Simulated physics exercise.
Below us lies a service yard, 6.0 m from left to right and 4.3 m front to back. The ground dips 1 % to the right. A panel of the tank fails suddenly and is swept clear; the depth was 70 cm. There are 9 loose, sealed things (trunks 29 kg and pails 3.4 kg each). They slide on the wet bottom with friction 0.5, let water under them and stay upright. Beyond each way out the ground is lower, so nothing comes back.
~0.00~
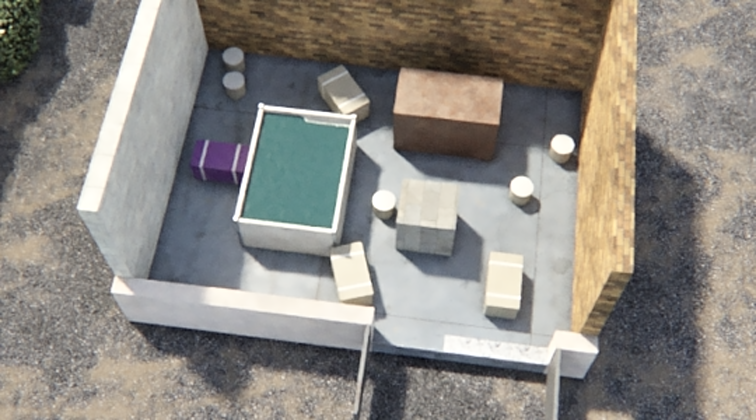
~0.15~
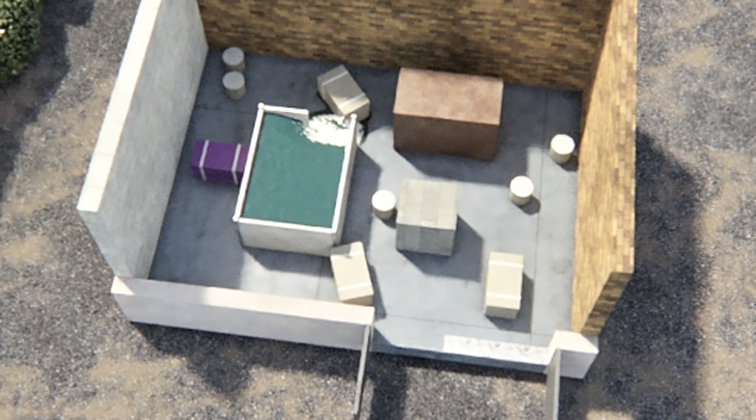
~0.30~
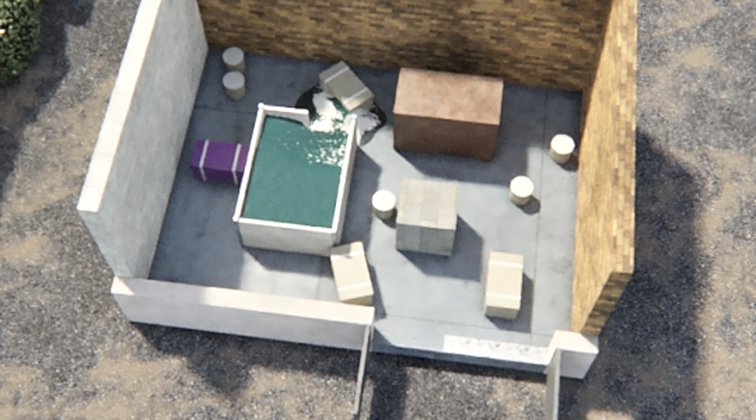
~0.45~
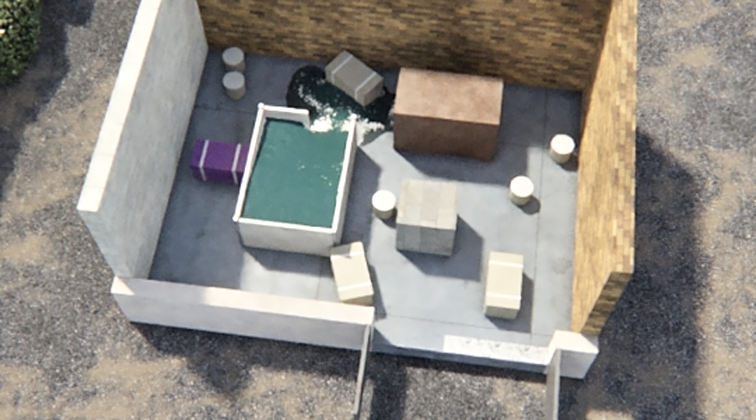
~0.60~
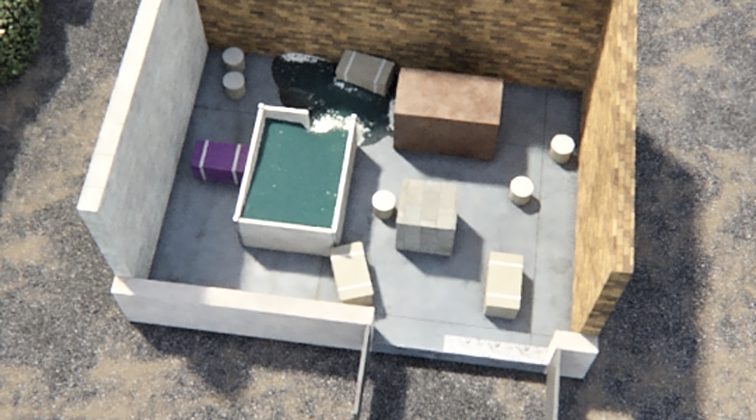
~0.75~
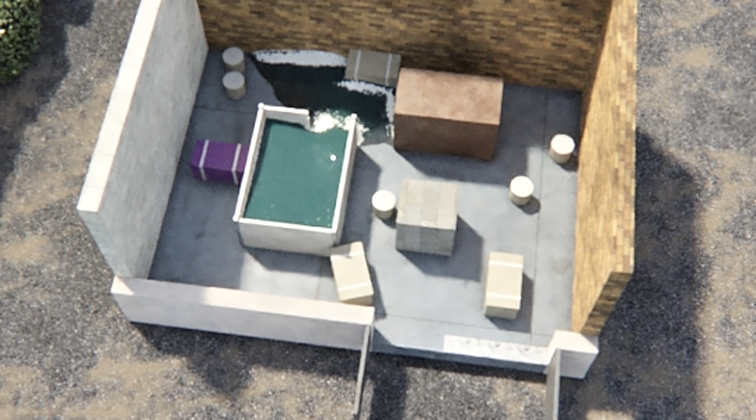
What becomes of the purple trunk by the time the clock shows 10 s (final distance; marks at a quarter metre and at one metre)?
Purple trunk gets carried off.
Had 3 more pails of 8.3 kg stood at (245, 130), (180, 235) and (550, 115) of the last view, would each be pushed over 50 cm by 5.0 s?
In that order: Under, past it, over.
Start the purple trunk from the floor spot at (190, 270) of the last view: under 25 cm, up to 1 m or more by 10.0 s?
It travels far.
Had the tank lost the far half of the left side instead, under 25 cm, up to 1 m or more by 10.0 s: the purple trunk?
In that case the purple trunk gets carried off.
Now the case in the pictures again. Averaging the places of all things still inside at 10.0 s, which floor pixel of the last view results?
At about (398, 230).
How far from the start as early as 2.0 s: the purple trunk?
Roughly 0 cm by then.
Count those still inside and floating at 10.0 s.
4 of them.
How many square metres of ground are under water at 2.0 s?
About 9.5 m2.
After 2.0 s the purple trunk is near (220, 156), 0.0 m from its start, aground; 0 of 9 are out; 1 afloat.
After 4.5 s the purple trunk is near (203, 249), 1.5 m from its start, aground; 0 of 9 are out; 2 afloat.
After 7.0 s the purple trunk is near (313, 269), 2.3 m from its start, afloat; 0 of 9 are out; 3 afloat.
After 10.0 s the purple trunk is near (408, 280), 3.3 m from its start, aground; 0 of 9 are out; 4 afloat.
